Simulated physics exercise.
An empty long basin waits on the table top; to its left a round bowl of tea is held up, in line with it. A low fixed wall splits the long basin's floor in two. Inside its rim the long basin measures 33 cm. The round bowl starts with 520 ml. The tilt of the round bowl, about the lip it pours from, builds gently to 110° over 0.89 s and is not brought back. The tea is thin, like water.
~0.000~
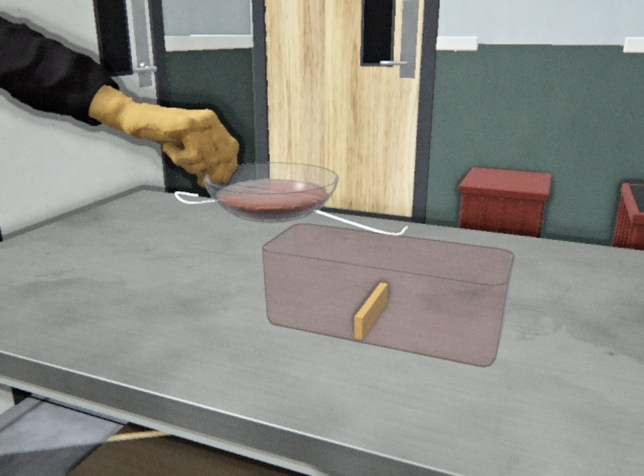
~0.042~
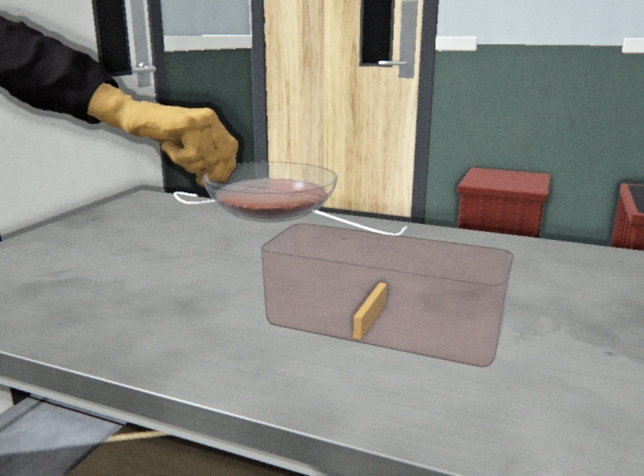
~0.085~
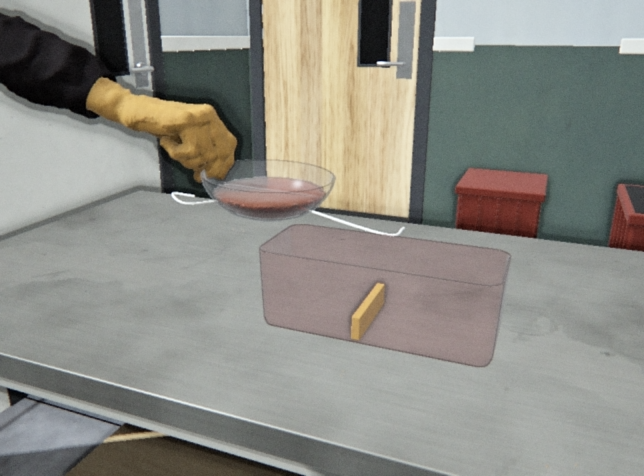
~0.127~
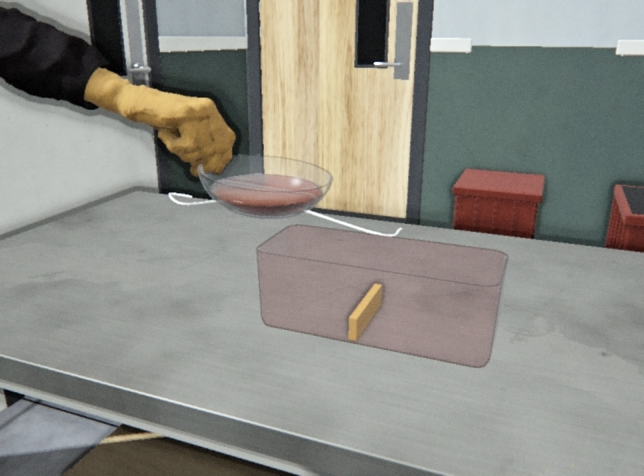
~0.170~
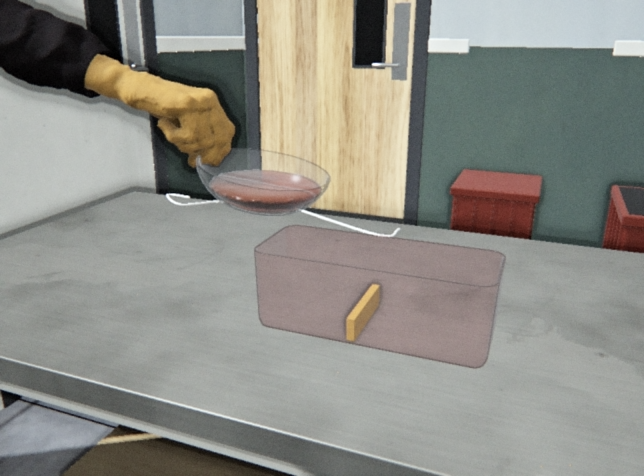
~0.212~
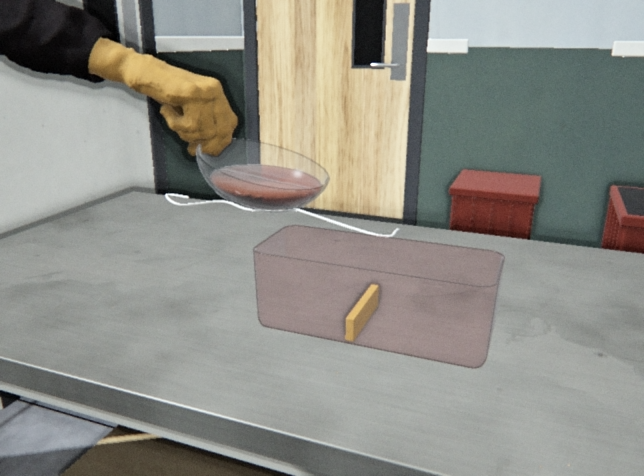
A yellow-gloved hand in a dark sleeve, reaching in from the left, holds a clear round bowl of reddish tea above a grey table, seen from slightly above in a room with a wooden door and green-and-white wall. Right of the bowl sits a long, see-through pinkish basin with a small tan block, red boxes behind. The bowl, level at first, tilts gently rightward as the view drifts very slightly.
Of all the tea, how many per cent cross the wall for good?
About 82 per cent.
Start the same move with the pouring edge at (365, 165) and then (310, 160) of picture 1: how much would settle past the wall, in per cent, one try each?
First 80, then 70 per cent.
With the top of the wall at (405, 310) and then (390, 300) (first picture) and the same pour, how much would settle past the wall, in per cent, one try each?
First 40, then 70 per cent.
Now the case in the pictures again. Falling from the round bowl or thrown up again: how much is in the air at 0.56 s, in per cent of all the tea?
Near 62 in a hundred.
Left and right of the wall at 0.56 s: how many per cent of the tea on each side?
Left about 4, right about 14.
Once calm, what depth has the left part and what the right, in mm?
Left about 6 mm, right about 20 mm.
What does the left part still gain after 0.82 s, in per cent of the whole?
Near 4 in a hundred.
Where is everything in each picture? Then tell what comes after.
The first picture shows tilt 0°; pouring edge (334, 184); surface from (226, 186) to (327, 198); the long basin's rim runs from (279, 236) to (511, 269); the wall's top is at (372, 300).
The second picture shows tilt 1°; pouring edge (333, 185); surface from (225, 186) to (326, 197).
The third picture shows tilt 2°; pouring edge (330, 185); surface from (222, 183) to (324, 196).
The fourth picture shows tilt 5°; pouring edge (328, 186); surface from (220, 179) to (321, 195).
The fifth picture shows tilt 10°; pouring edge (325, 186); surface from (218, 174) to (320, 192).
The sixth picture shows tilt 15°; pouring edge (324, 186); surface from (219, 168) to (320, 188).
Then, 0.56 s in, the tilt is 78° and 20 per cent is still to pour, 4 is left of the wall and 15 right of it.
Then, 0.82 s in, the tilt is 109° and 0 per cent is still to pour, 14 is left of the wall and 83 right of it.
Then, 1.10 s in, the tilt is 110° and 0 per cent is still to pour, 17 is left of the wall and 82 right of it.
Then, 1.39 s in, the tilt is 110° and 0 per cent is still to pour, 17 is left of the wall and 82 right of it.
Finally, 17 per cent lies left of the wall, 82 right of it and 1 outside.
